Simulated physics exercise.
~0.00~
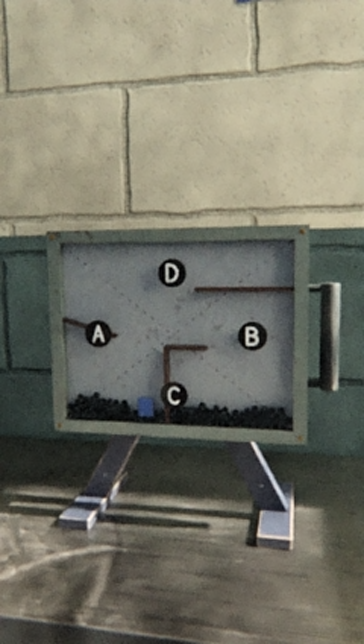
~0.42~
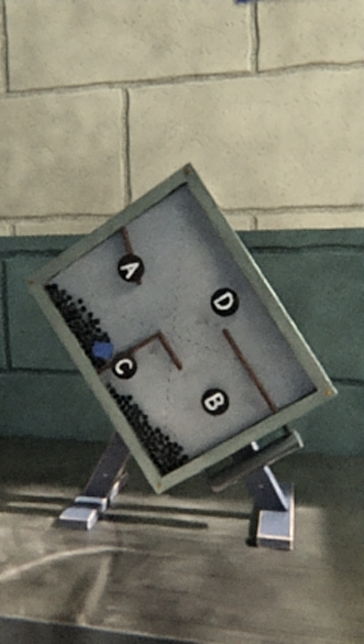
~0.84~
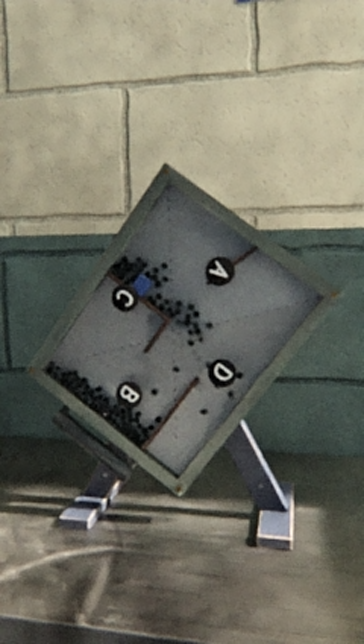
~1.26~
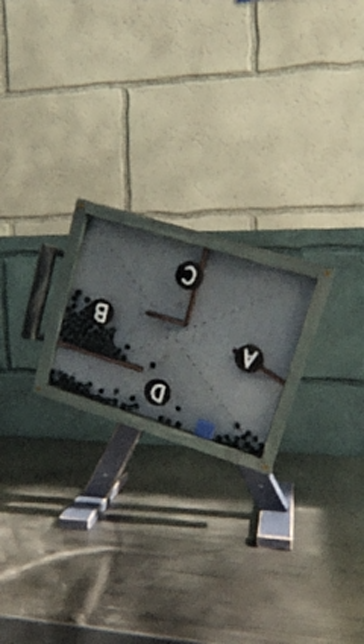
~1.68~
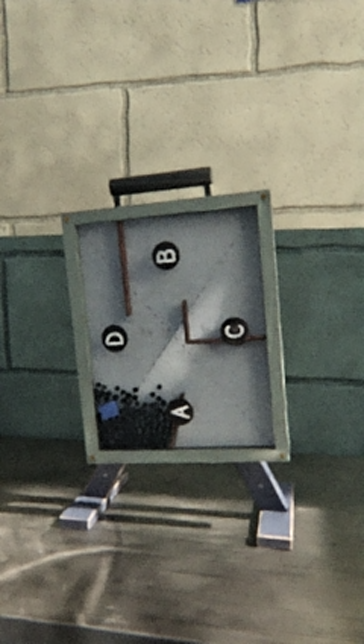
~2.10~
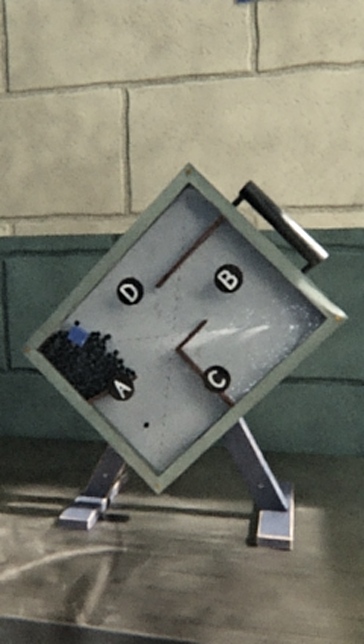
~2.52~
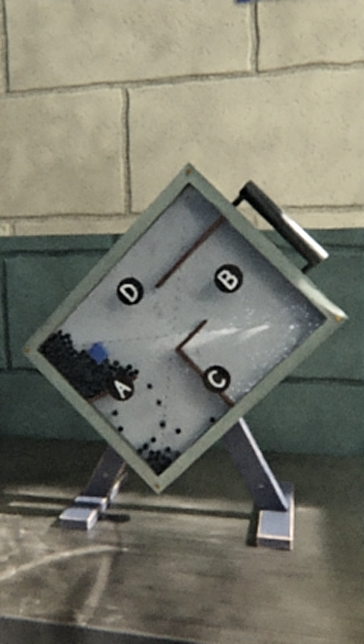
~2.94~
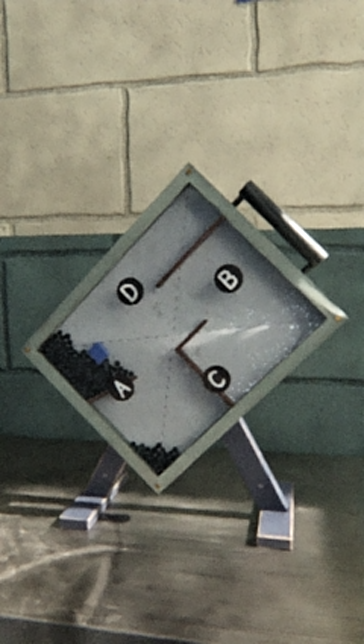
A framed box turns clockwise, tumbling black beads and a blue block, then stops tilted.
